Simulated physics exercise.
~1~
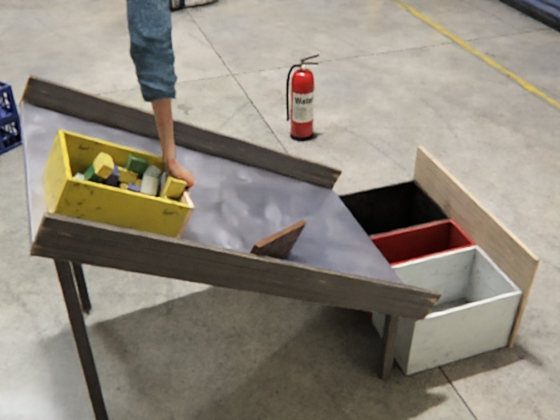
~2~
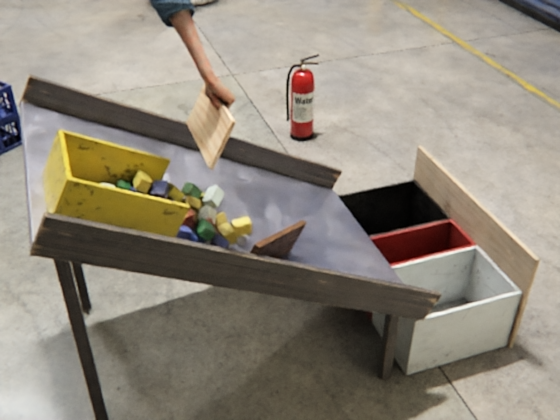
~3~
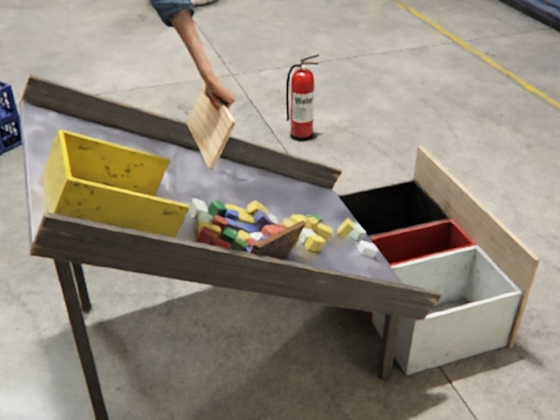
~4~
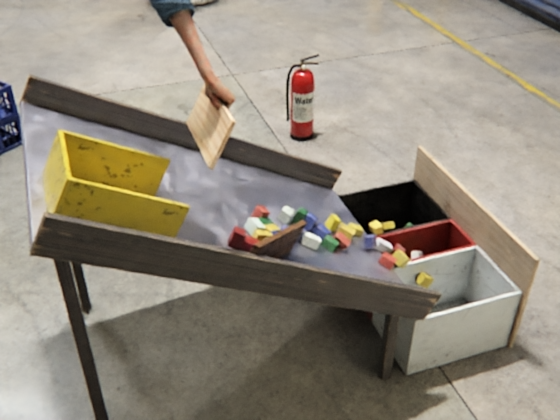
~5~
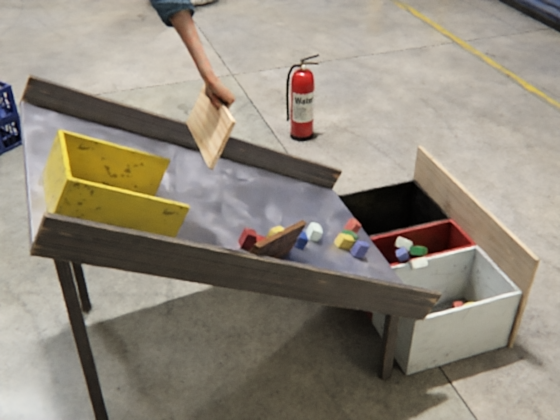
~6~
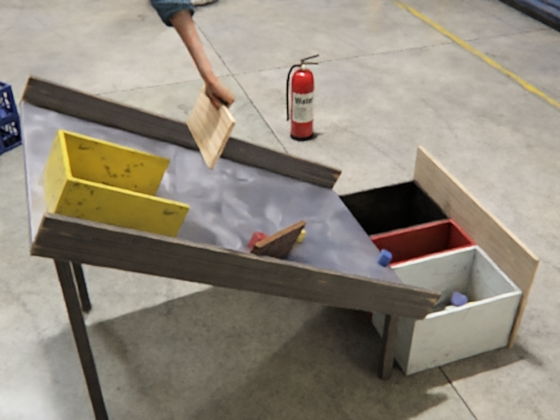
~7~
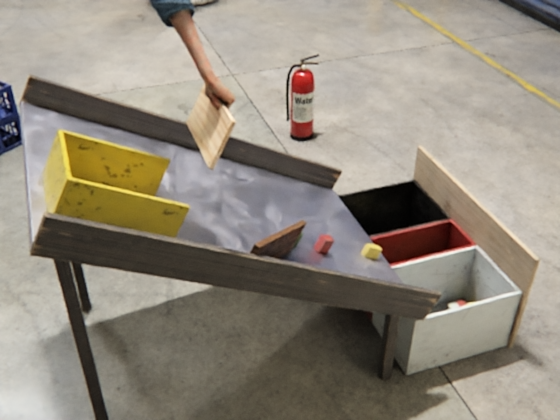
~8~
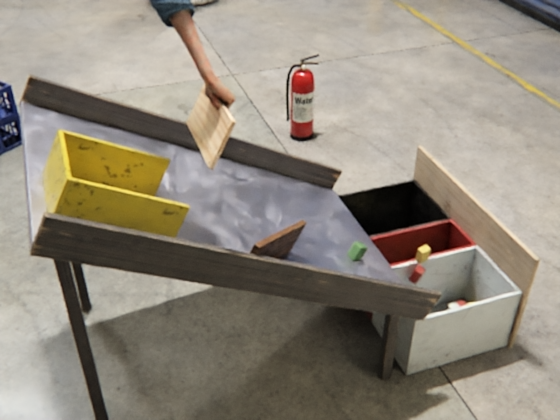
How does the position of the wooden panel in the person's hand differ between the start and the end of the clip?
At the start the panel is at the lower end of the yellow pen, closing in the blocks. By the end it is held higher and a little to the right, clear of the pen's open end.
